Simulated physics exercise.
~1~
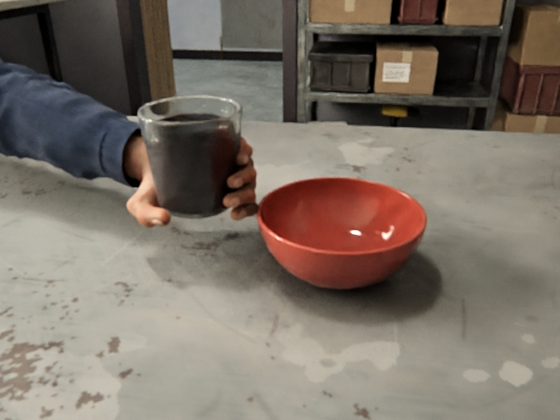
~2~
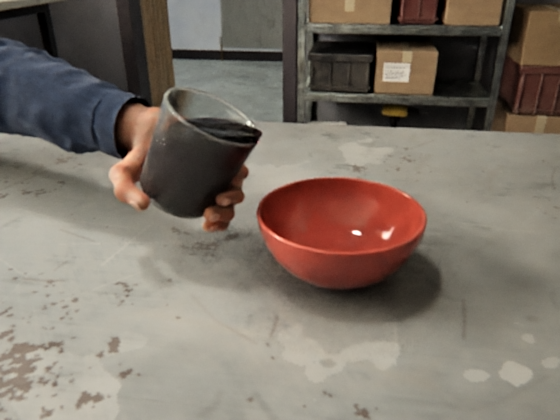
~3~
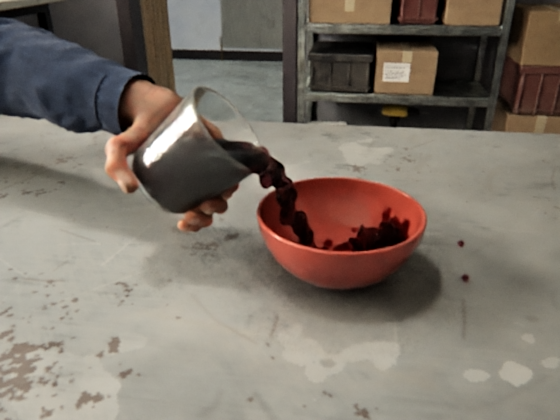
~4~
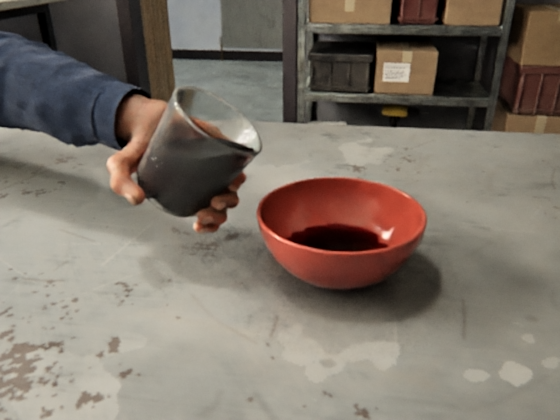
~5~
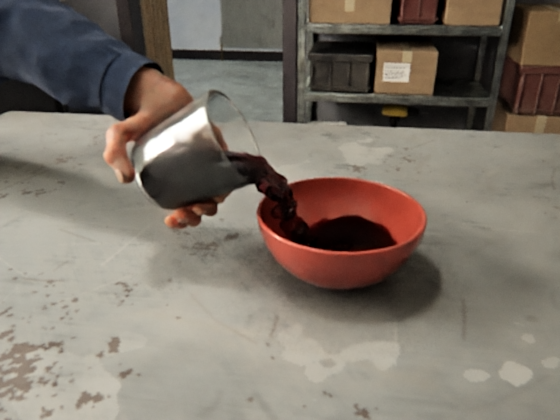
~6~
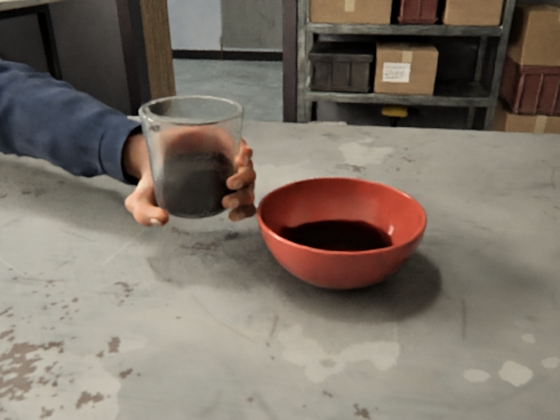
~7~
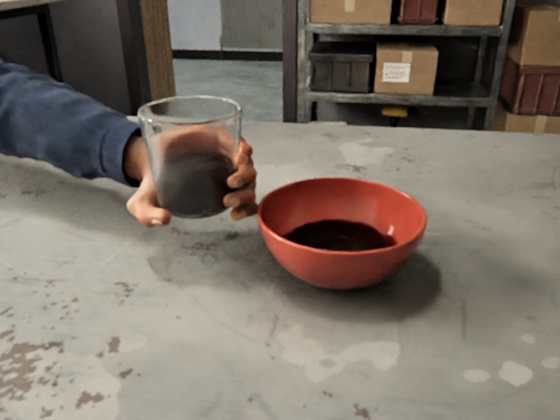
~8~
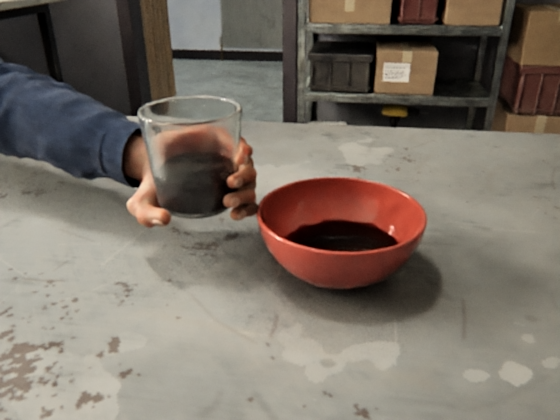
A hand in a dark blue sleeve holds a glass tumbler of dark wine beside and above an empty red bowl on a worn grey table. The hand tips the tumbler to the right, and the wine streams over the rim into the bowl, with a few drops flying past its right side. It eases the tumbler partway back, leaving a dark pool below. Then it tilts the glass further, and a second stream deepens the pool. Finally the hand brings the tumbler upright and holds it still, some wine remaining in the glass and the rest lying in the bowl.
